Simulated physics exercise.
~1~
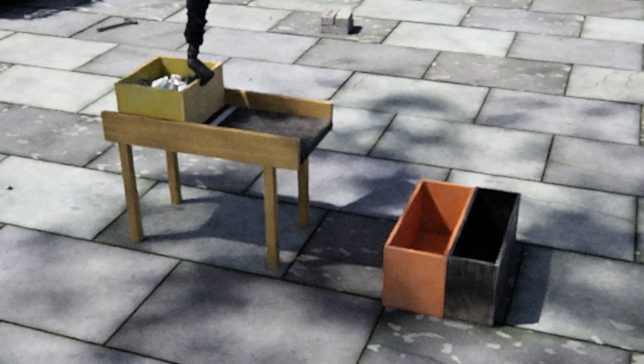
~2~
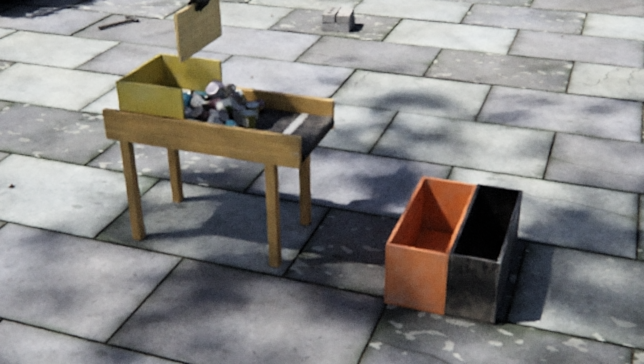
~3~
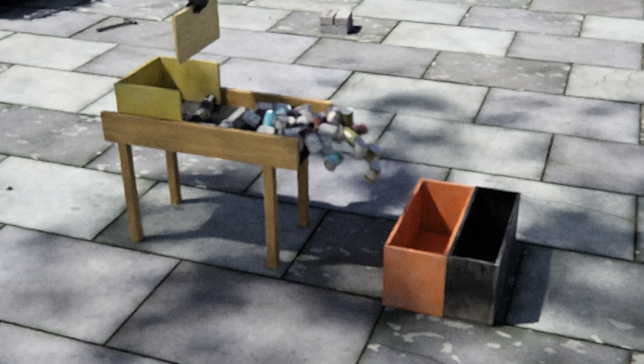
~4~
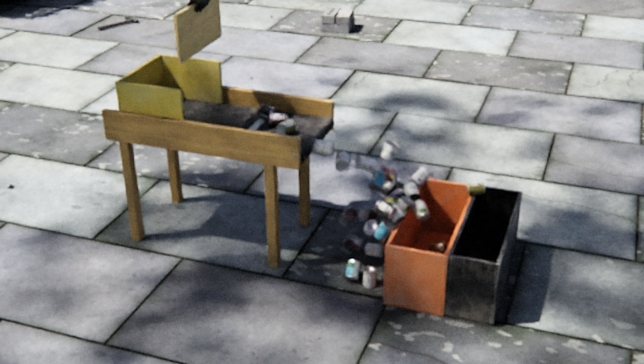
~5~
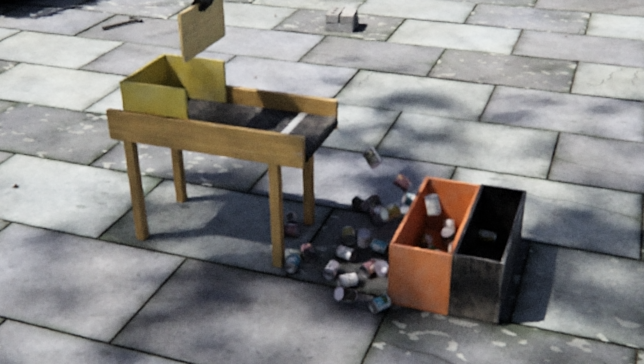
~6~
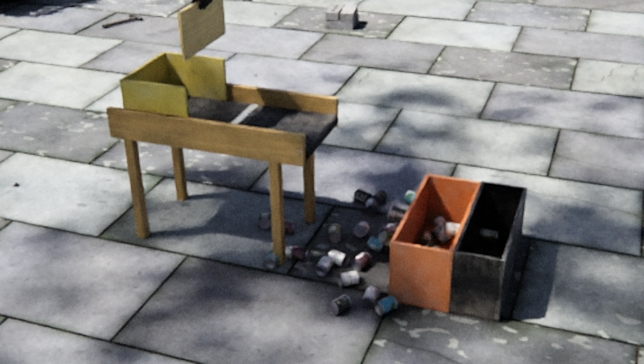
On a sunlit pavement of grey stone slabs, seen from slightly above by a gently swaying camera, a wooden table-like conveyor stands at left with a yellow pen of small tins on it. An orange tub and a black tub sit side by side on the ground to the right. A dark mechanical arm lifts the pen's wooden gate, and the tins spill out and ride right along the belt. They pour off the end in a tumbling cluster. Some land in the orange tub and one in the black, but most lie scattered on the slabs short of the orange tub.
